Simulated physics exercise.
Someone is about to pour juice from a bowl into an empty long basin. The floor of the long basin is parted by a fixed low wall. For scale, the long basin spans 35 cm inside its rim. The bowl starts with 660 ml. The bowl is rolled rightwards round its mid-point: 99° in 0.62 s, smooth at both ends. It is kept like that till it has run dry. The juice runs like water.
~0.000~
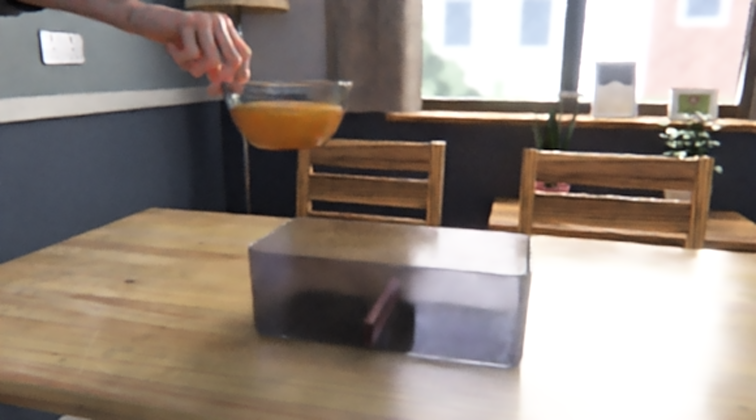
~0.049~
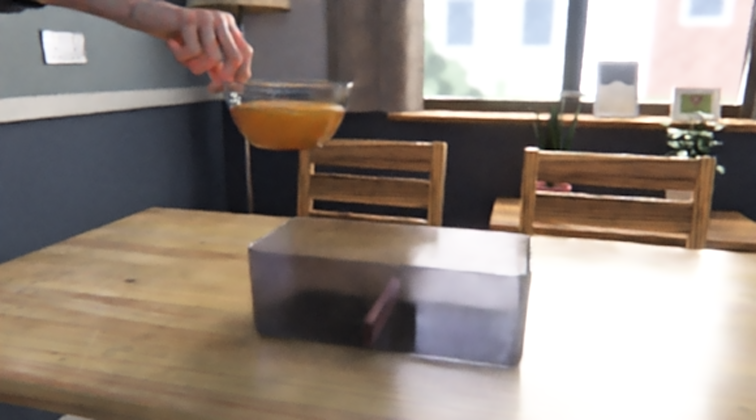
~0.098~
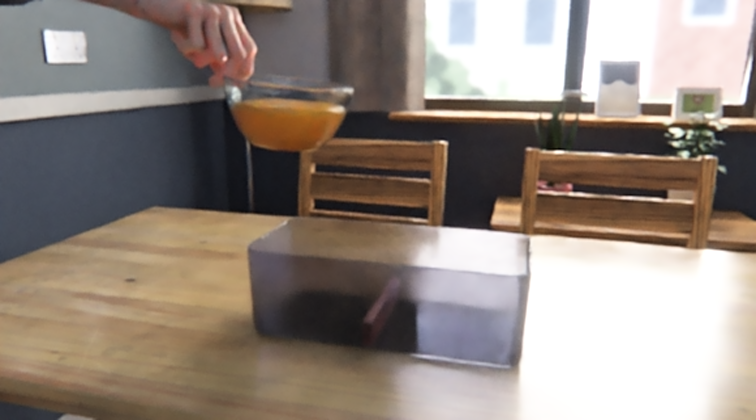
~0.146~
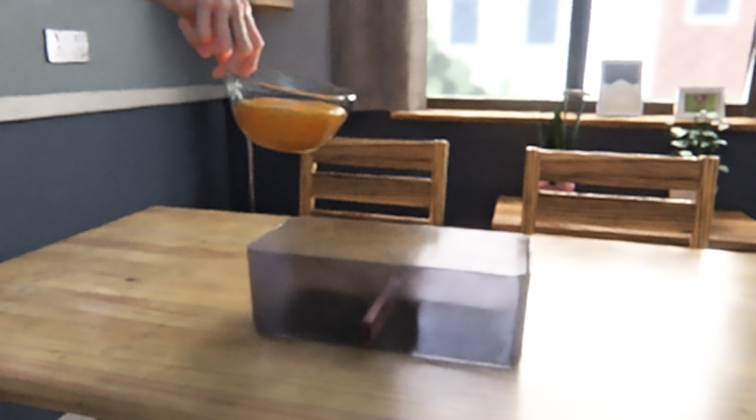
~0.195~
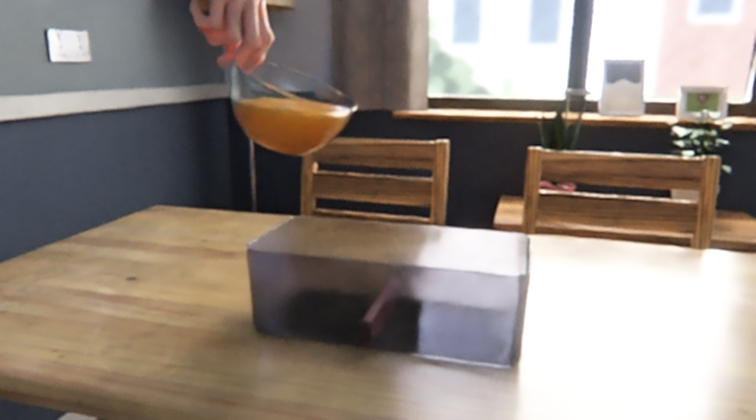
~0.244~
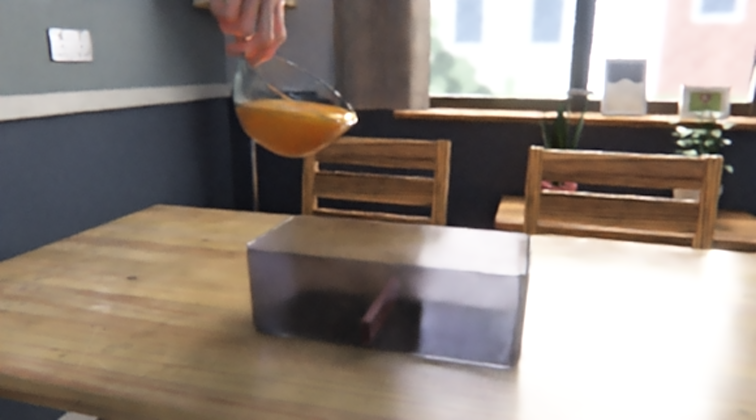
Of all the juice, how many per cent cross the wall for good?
The far part has some 55 per cent.
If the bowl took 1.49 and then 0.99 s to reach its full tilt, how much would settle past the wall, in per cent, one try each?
In turn about 70 and 65 per cent.
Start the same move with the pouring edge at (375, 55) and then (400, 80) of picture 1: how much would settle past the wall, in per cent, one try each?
First 80, then 85 per cent.
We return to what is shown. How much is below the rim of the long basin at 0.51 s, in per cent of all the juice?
About 26 per cent.
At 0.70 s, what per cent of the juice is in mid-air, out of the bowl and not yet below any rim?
About 7 per cent.
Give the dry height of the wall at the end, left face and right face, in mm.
Left about 20 mm, right about 20 mm.
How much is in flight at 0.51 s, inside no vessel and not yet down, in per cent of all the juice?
Some 52 per cent.
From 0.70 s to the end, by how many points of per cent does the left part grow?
Some 5 per cent.
Then, 0.51 s in, the tilt is 91° and 23 per cent is still to pour, 4 is left of the wall and 22 right of it.
Then, 0.70 s in, the tilt is 99° and 2 per cent is still to pour, 39 is left of the wall and 53 right of it.
Then, 0.90 s in, the tilt is 99° and 0 per cent is still to pour, 44 is left of the wall and 53 right of it.
Then, 1.12 s in, the tilt is 99° and 0 per cent is still to pour, 44 is left of the wall and 55 right of it.
Finally, 44 per cent lies left of the wall, 55 right of it and 2 outside.
